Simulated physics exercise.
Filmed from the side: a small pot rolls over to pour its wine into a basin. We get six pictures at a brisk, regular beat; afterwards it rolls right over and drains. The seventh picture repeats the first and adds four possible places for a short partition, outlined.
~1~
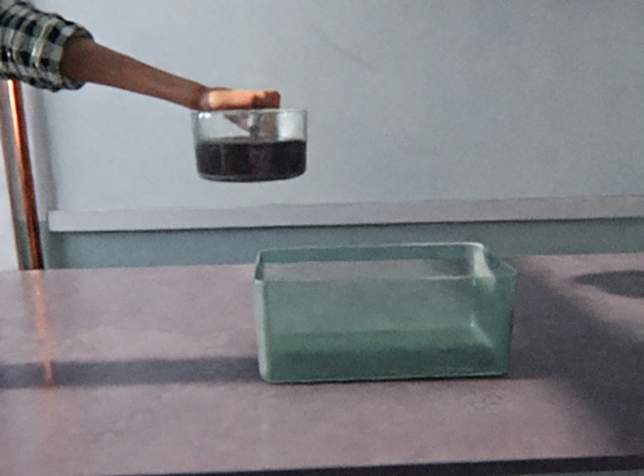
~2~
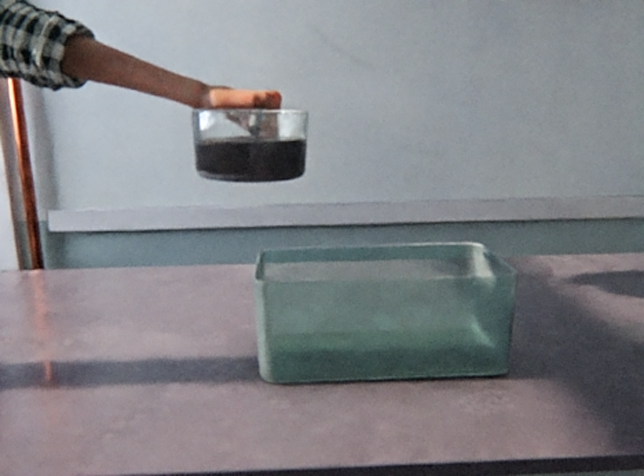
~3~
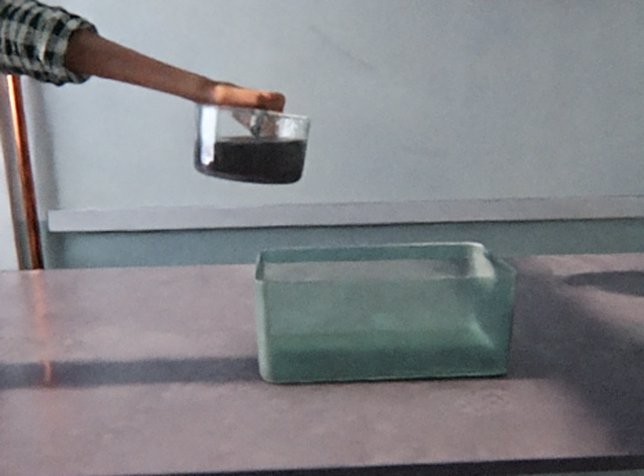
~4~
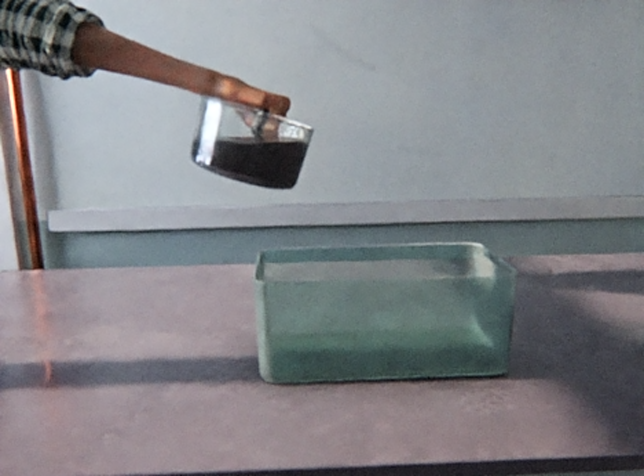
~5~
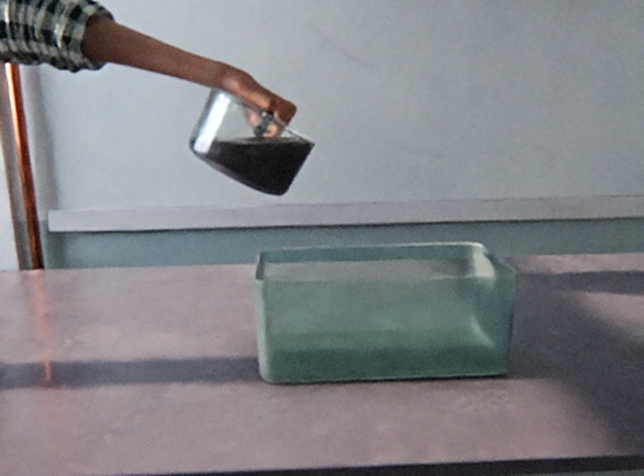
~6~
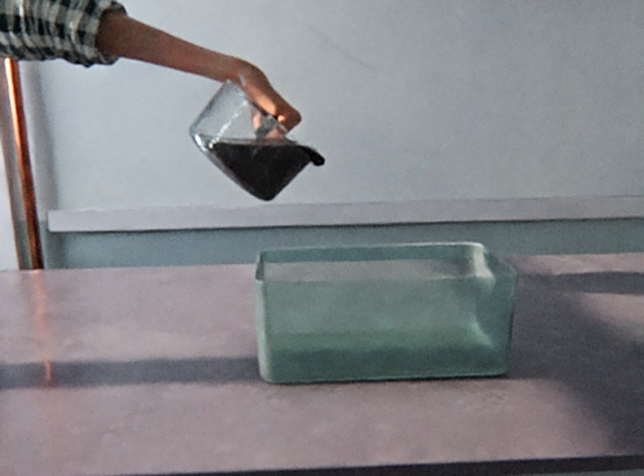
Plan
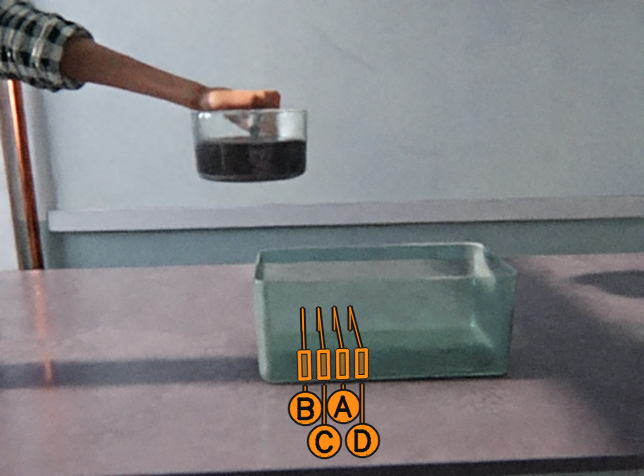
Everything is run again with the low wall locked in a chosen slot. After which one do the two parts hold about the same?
Slot D does it best.
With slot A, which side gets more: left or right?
More ends on the right.
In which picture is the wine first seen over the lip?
Picture 6.
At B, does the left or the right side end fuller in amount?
The right side.
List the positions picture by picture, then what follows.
The first frame shows upright, lip at (304, 110); basin from (260, 379) to (508, 370); nothing has left yet.
The second frame shows tipped about 2°, lip at (306, 112); nothing has left yet.
The third frame shows tipped about 8°, lip at (308, 118); nothing has left yet.
The fourth frame shows tipped about 18°, lip at (312, 128); nothing has left yet.
The fifth frame shows tipped about 30°, lip at (313, 141); nothing has left yet.
The sixth frame shows tipped about 44°, lip at (312, 157); wine is over the lip, down to (321, 162).
In orange, A at (343, 384); B at (305, 386); C at (324, 385); D at (362, 384).
For slot A, about 29 % ends left of the wall and 70 % right of it.
For slot B, about 7 % ends left of the wall and 92 % right of it.
For slot C, about 9 % ends left of the wall and 90 % right of it.
For slot D, about 48 % ends left of the wall and 52 % right of it.
